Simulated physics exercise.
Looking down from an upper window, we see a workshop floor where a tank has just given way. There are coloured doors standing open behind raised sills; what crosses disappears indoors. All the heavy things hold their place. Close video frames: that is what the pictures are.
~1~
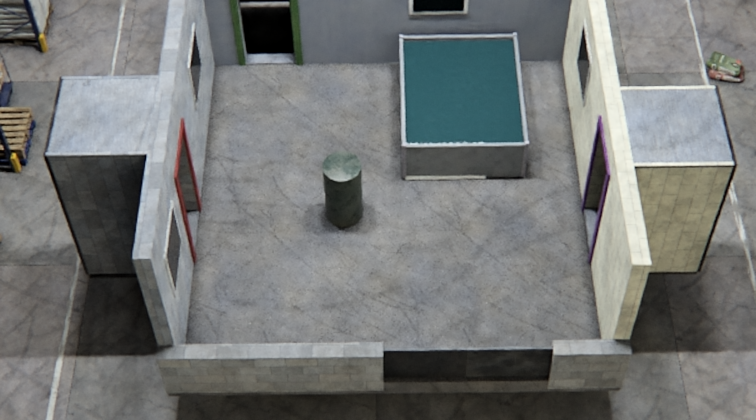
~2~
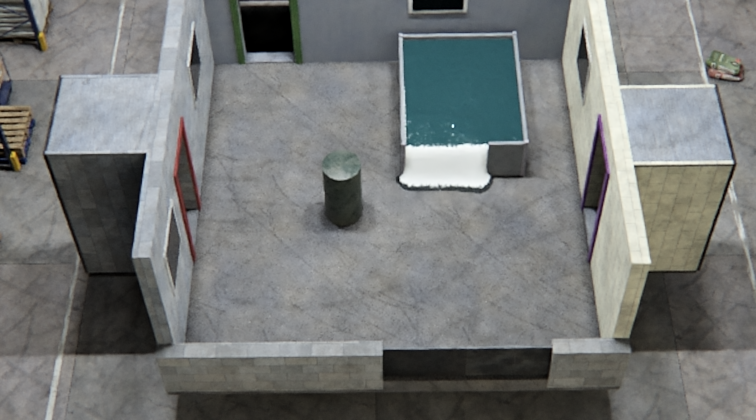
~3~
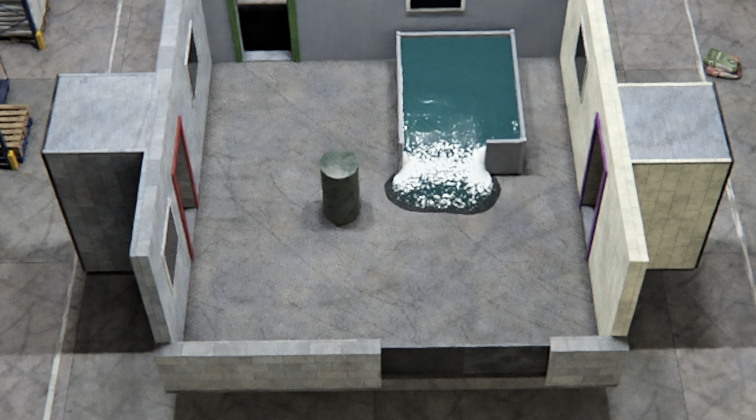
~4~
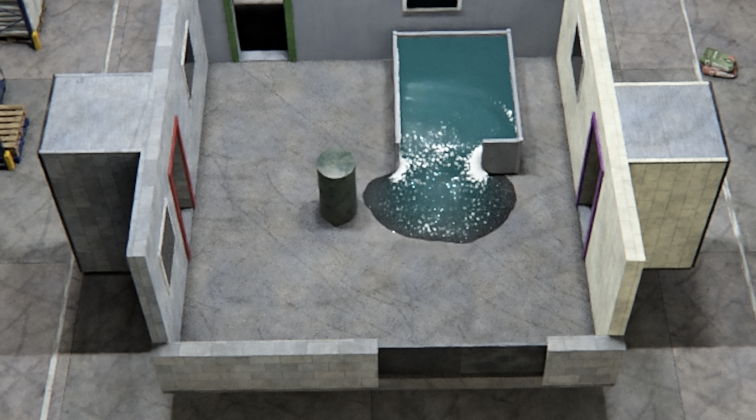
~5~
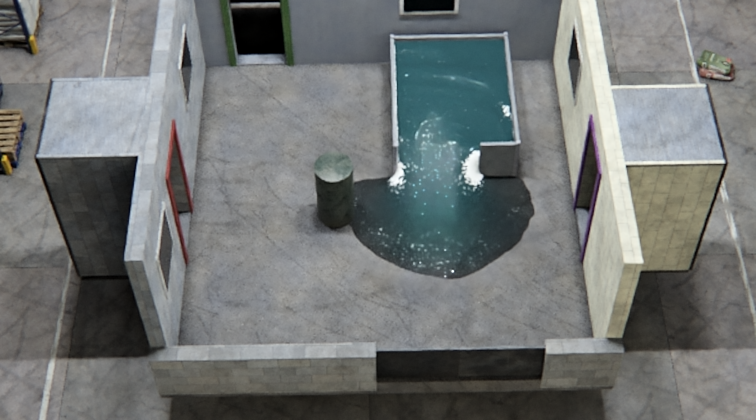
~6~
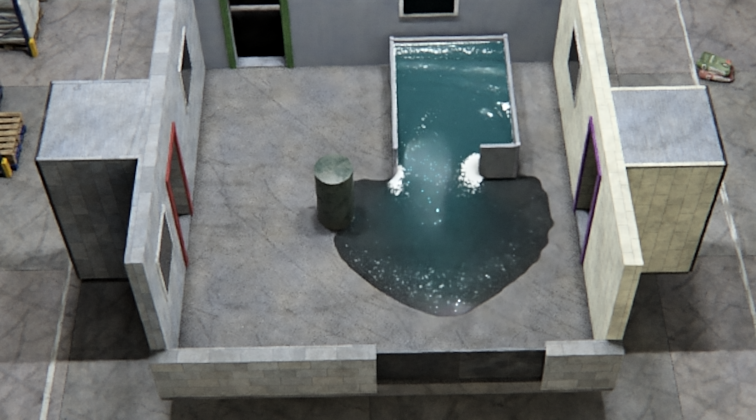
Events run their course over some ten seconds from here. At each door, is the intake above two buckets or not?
Purple door: Not above, red door: Above, green door: Above.
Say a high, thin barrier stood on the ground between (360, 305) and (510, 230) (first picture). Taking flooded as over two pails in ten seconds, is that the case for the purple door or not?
Looks like the purple door surpasses that amount here.
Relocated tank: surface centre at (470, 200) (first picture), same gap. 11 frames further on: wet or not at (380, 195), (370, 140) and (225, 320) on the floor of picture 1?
Bone-dry, bone-dry, soaked.
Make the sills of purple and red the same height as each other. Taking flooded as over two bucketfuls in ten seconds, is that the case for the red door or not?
For the red door, it remains short of it.
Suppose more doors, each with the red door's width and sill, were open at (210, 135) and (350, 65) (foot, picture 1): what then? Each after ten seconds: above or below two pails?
First falls short, then exceeds it.
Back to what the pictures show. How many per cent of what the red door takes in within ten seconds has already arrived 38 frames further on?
It would be roughly 20 percent of the ten-second total.
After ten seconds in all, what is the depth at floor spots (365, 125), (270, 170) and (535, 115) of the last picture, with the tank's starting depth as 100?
Estimate: 10, 8, 20 %.
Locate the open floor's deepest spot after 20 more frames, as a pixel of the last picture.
It should be deepest at about (189, 374).
A moment on, water covers 40 % of the floor; the purple door wet at the sill, nothing in, the red door not reached, the green door not reached.
Next, water covers 45 % of the floor; the purple door wet at the sill, nothing in, the red door not reached, the green door not reached.
Then, water covers 50 % of the floor; the purple door wet at the sill, nothing in, the red door wet at the sill, nothing in, the green door not reached.
Later, water covers 95 % of the floor; the purple door wet at the sill, nothing in, the red door under two buckets in, the green door over two buckets in.
In the end, water covers 100 % of the floor; the purple door wet at the sill, nothing in, the red door over two buckets in, the green door far over two buckets in.
